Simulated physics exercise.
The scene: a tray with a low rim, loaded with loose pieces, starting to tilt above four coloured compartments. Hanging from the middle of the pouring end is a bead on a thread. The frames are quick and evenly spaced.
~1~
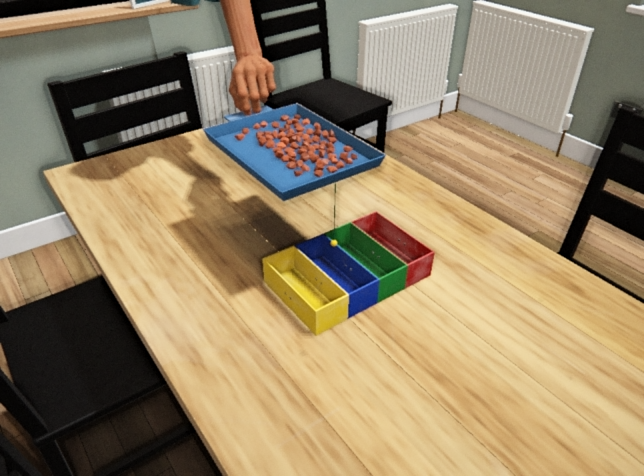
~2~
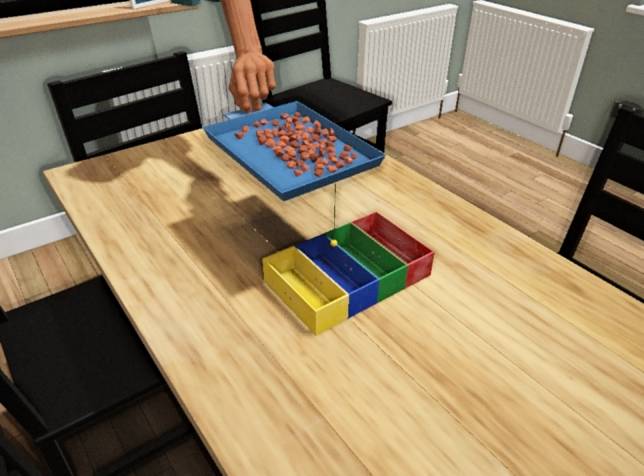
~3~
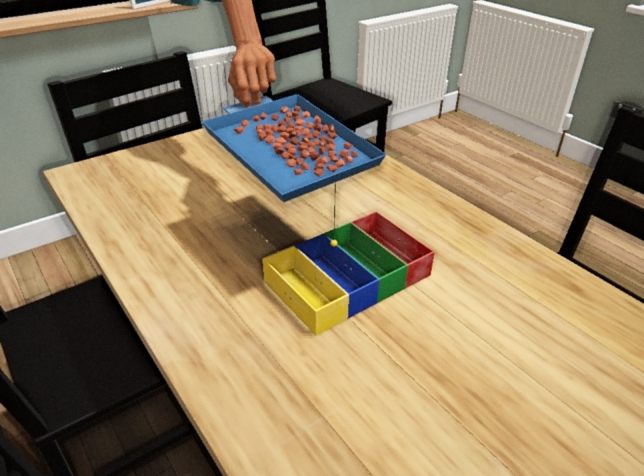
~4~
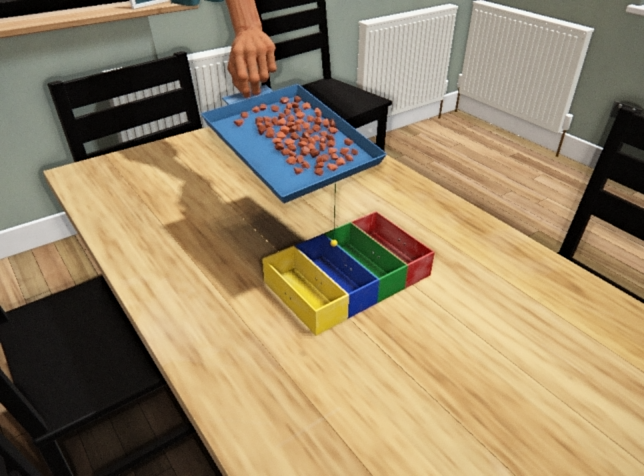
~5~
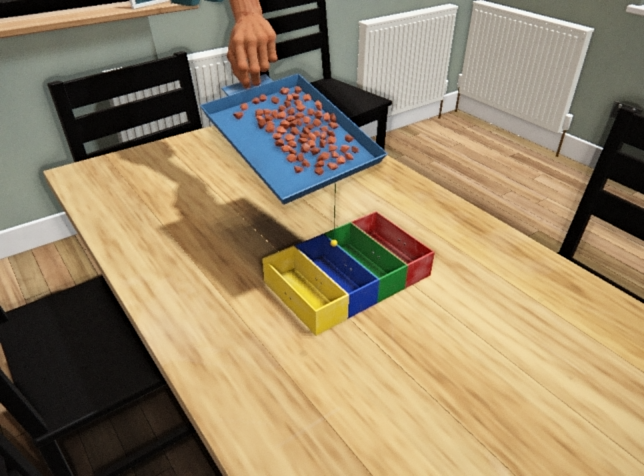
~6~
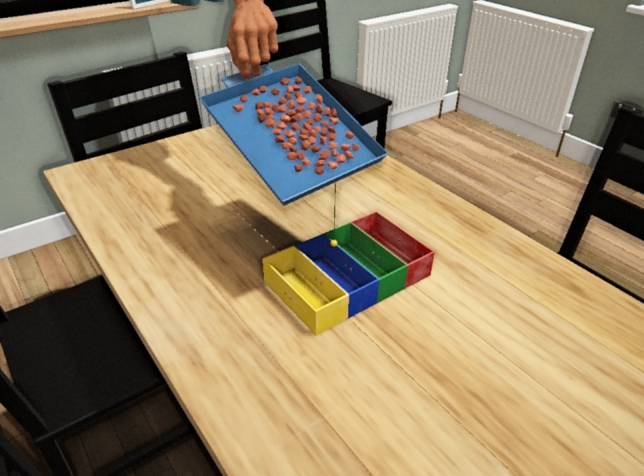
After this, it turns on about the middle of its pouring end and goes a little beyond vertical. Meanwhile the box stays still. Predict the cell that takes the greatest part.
I would say the yellow cell.
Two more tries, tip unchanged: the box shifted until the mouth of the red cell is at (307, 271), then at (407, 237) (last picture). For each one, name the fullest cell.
So the first one goes to red and the second to that yellow cell.
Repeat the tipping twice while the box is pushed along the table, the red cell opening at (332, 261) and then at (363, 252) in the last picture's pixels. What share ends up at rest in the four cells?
90 per cent, then 100 per cent.
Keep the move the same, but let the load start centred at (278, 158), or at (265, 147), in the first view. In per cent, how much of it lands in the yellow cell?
Around 70 in a hundred the first time, around 60 in a hundred the second.
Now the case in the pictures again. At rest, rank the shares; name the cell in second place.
Second best is the cell in blue.
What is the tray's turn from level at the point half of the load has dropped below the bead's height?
I'd say close to 95 degrees.
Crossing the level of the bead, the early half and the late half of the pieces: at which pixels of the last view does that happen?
Half one: (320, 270), half two: (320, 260).
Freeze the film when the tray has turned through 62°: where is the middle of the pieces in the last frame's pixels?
Its middle sits at about pixel (319, 173).
Soon after the last picture, tray tipped steeply; nearly all on the tray; a stray few falling or outside the box.
A little later, tray tipped right over; about a quarter on the tray; about a quarter in the yellow cell; about a quarter in the blue cell; a stray few in the green cell; about a quarter falling or outside the box.
Later still, tray tipped past a quarter turn; about half in the yellow cell; about a third in the blue cell; a small part in the green cell; a small part falling or outside the box.
At rest, tray tipped past a quarter turn; about half in the yellow cell; about a third in the blue cell; a small part in the green cell; none in the red cell; a small part outside the box.
